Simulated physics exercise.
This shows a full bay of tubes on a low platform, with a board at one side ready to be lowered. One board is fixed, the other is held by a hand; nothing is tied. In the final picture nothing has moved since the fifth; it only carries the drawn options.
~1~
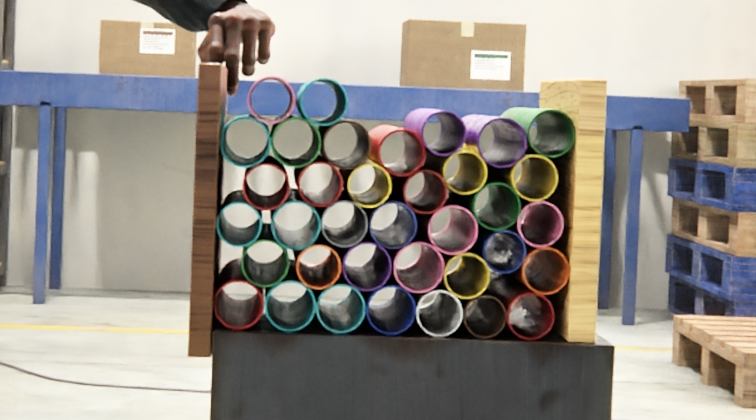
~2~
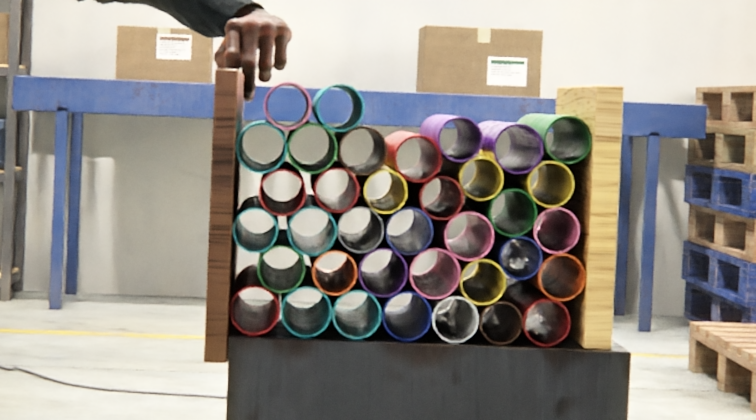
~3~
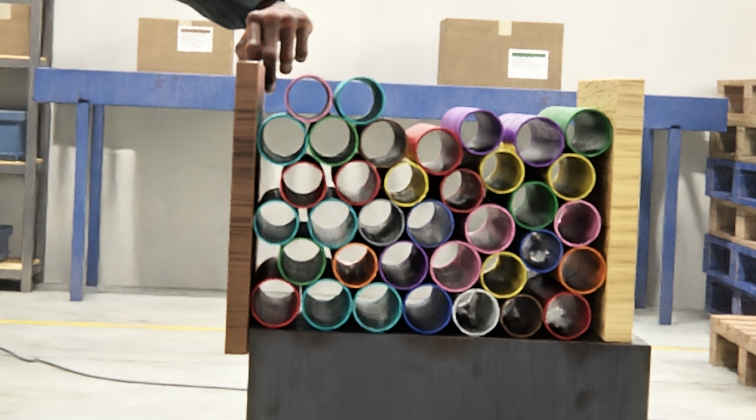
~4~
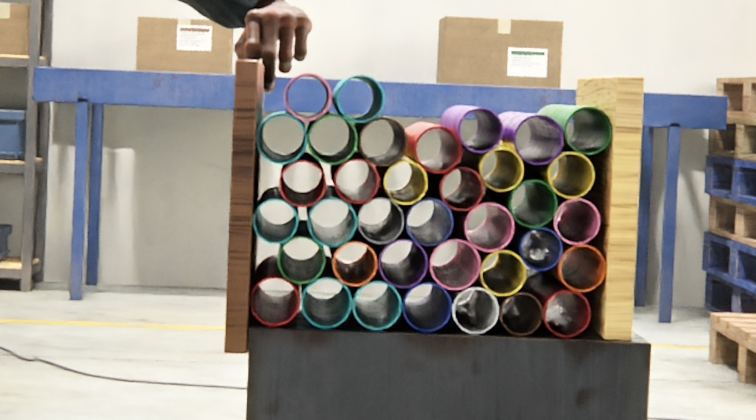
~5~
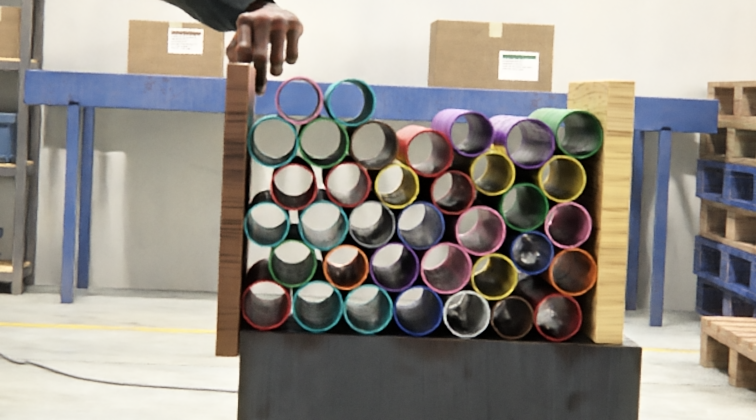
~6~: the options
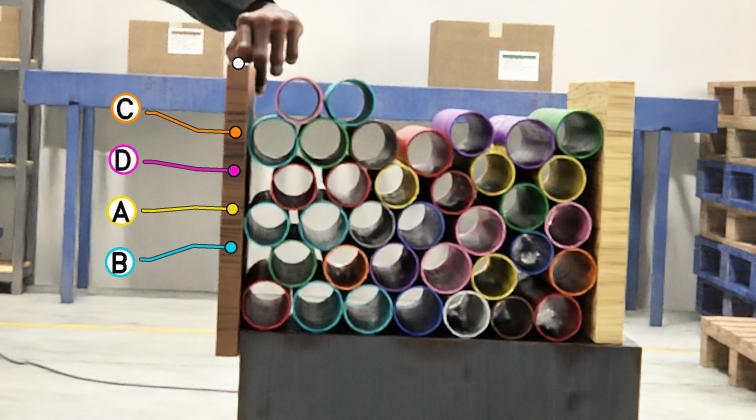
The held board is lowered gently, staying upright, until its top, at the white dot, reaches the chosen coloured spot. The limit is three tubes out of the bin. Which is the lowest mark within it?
It can be let down to B.
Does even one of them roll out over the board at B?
At B: Yes.
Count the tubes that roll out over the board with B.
With B, two.
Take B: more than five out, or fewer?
At B, fewer than five.
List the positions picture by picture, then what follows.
The first frame shows a turquoise tube (296, 225); a red tube (321, 184).
The second frame shows a red tube (418, 159).
The third frame shows a green tube (589, 133); side board (247, 198).
The fourth frame shows a red tube (274, 301); a brown tube (522, 313).
The fifth frame shows a yellow tube (494, 276); a turquoise tube (323, 226); a red tube (348, 185).
On the marked copy, A at (233, 209); B at (231, 247); C at (236, 132); D at (234, 171); the white dot at (238, 63).
With B. Early on, top of the board (247, 148).
Further on, top of the board (243, 244).
At the end, top of the board (243, 247), two out over the board.
As for the rest, A two out over the board; C none out over the board; D none out over the board.
